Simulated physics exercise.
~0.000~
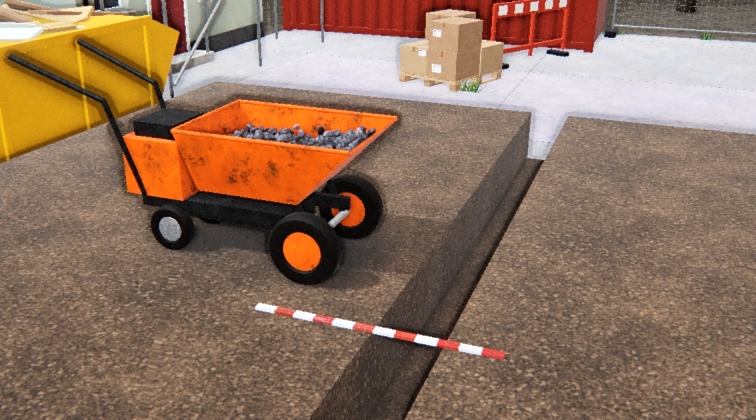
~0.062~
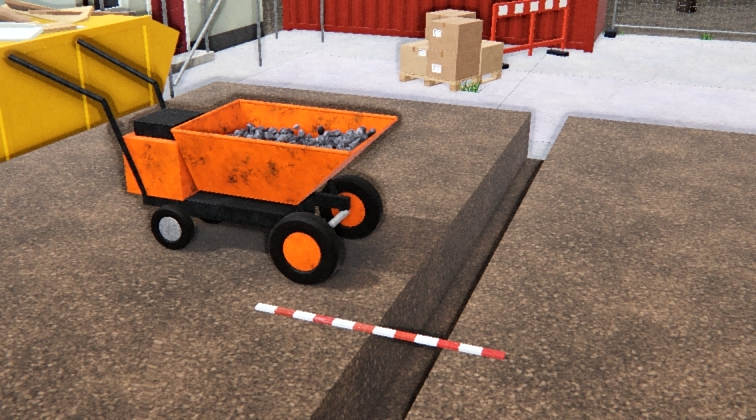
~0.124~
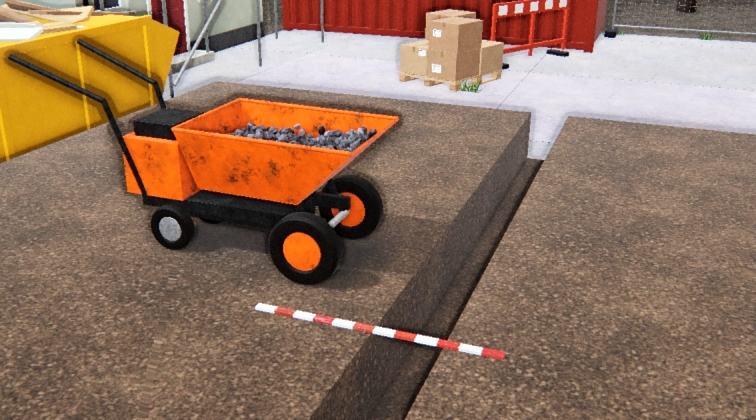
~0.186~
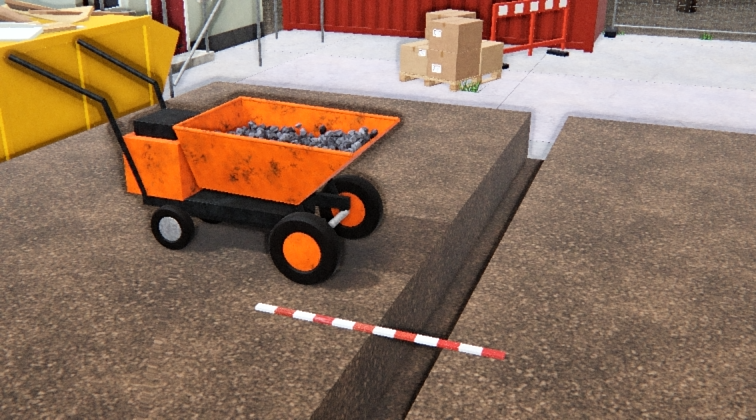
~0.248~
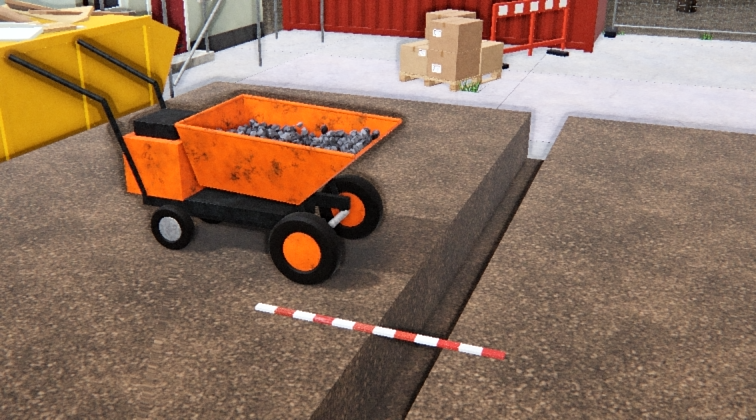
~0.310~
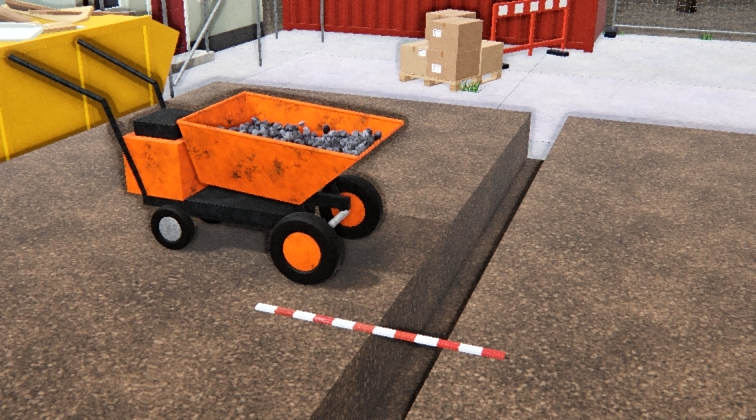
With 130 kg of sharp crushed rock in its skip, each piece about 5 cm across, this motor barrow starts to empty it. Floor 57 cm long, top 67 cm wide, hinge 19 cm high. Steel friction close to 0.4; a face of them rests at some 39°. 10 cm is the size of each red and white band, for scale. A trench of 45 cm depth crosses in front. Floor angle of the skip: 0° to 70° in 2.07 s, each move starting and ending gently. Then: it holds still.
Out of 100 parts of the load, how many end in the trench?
Some 89 out of 100.
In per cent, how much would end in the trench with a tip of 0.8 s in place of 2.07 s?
Roughly 75 per cent.
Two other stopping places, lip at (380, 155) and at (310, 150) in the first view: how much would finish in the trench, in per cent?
It comes to about 35 and 95 in a hundred.
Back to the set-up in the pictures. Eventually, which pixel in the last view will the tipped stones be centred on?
Roughly (451, 337), I'd say.
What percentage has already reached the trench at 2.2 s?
About 35%.
After 1.5 s the floor is at 59°; 100 % in the skip; the foremost stones are at (422, 225).
After 2.2 s the floor is at 70°; 60 % in the skip, 36 % in the trench, 4 % past the trench; the foremost stones are at (503, 294).
After 2.5 s the floor is at 70°; 25 % in the skip, 63 % in the trench, 12 % past the trench; the foremost stones are at (554, 290).
After 4.5 s the floor is at 70°; 0 % in the skip, 89 % in the trench, 11 % past the trench; the foremost stones are at (565, 300).
